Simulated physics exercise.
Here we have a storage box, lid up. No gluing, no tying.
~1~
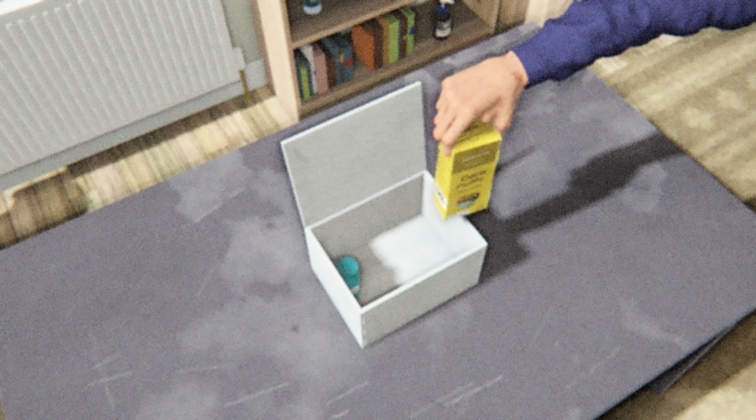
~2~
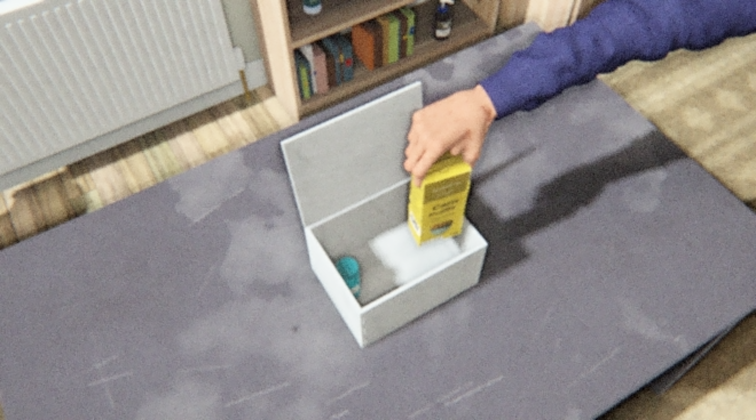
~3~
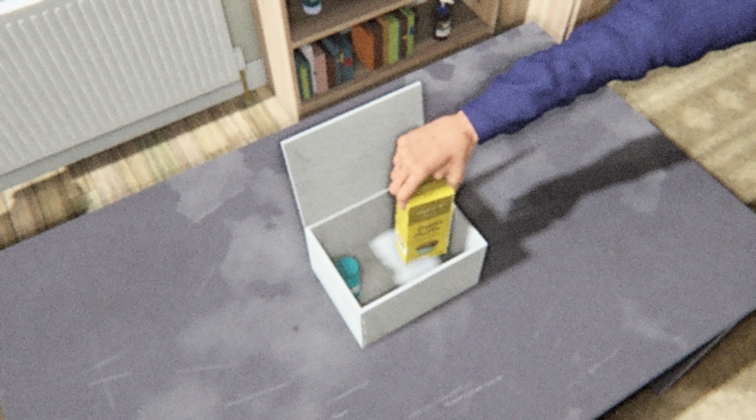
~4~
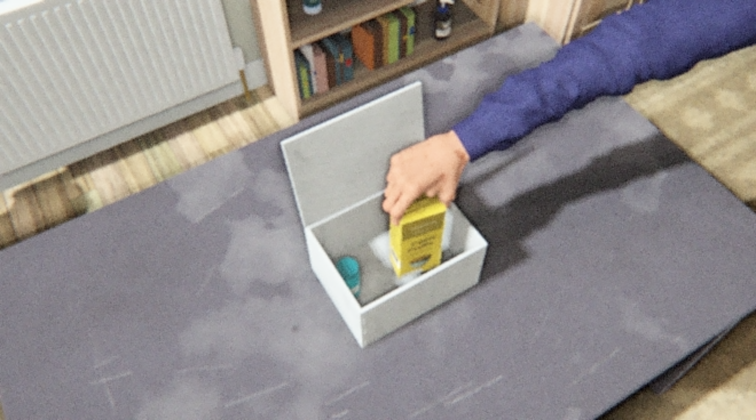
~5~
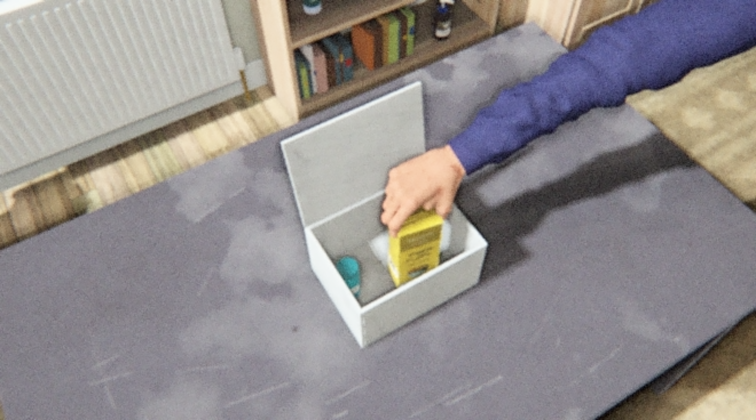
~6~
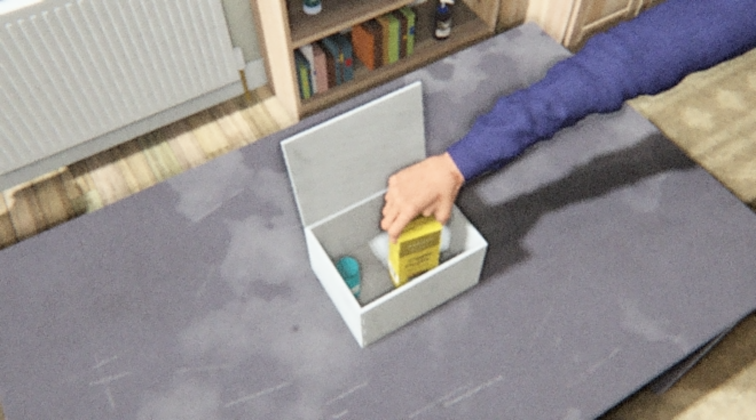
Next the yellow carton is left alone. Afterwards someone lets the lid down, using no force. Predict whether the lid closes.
My prediction: Lid off the rim.
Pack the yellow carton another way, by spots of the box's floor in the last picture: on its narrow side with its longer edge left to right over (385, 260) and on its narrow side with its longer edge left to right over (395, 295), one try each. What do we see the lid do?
Case one: Lid down; case two: Lid down.
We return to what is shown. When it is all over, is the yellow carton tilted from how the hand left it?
Simply put, it remains unturned.
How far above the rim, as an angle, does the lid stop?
About 25°.
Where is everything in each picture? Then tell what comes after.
In the first picture, coming down; yellow carton (465, 171); turquoise shaker (348, 280).
In the second picture, coming down; yellow carton (438, 200); turquoise shaker (348, 280).
In the third picture, coming down; yellow carton (423, 220); turquoise shaker (348, 280).
In the fourth picture, coming down; yellow carton (416, 235); turquoise shaker (348, 280).
In the fifth picture, coming down; yellow carton (414, 246); turquoise shaker (348, 280).
In the sixth picture, put in, still held; yellow carton (414, 252); turquoise shaker (348, 280).
Then, 1.10 s past the last view, lid starting down.
Then, 1.50 s past the last view, lid 66° above the rim.
Then, 1.80 s past the last view, lid 33° above the rim.
Then, 3.00 s past the last view, lid 27° above the rim.
Finally, lid 25° above the rim; both still in place. Final places as the last picture's camera would see them, yellow carton near (416, 257).
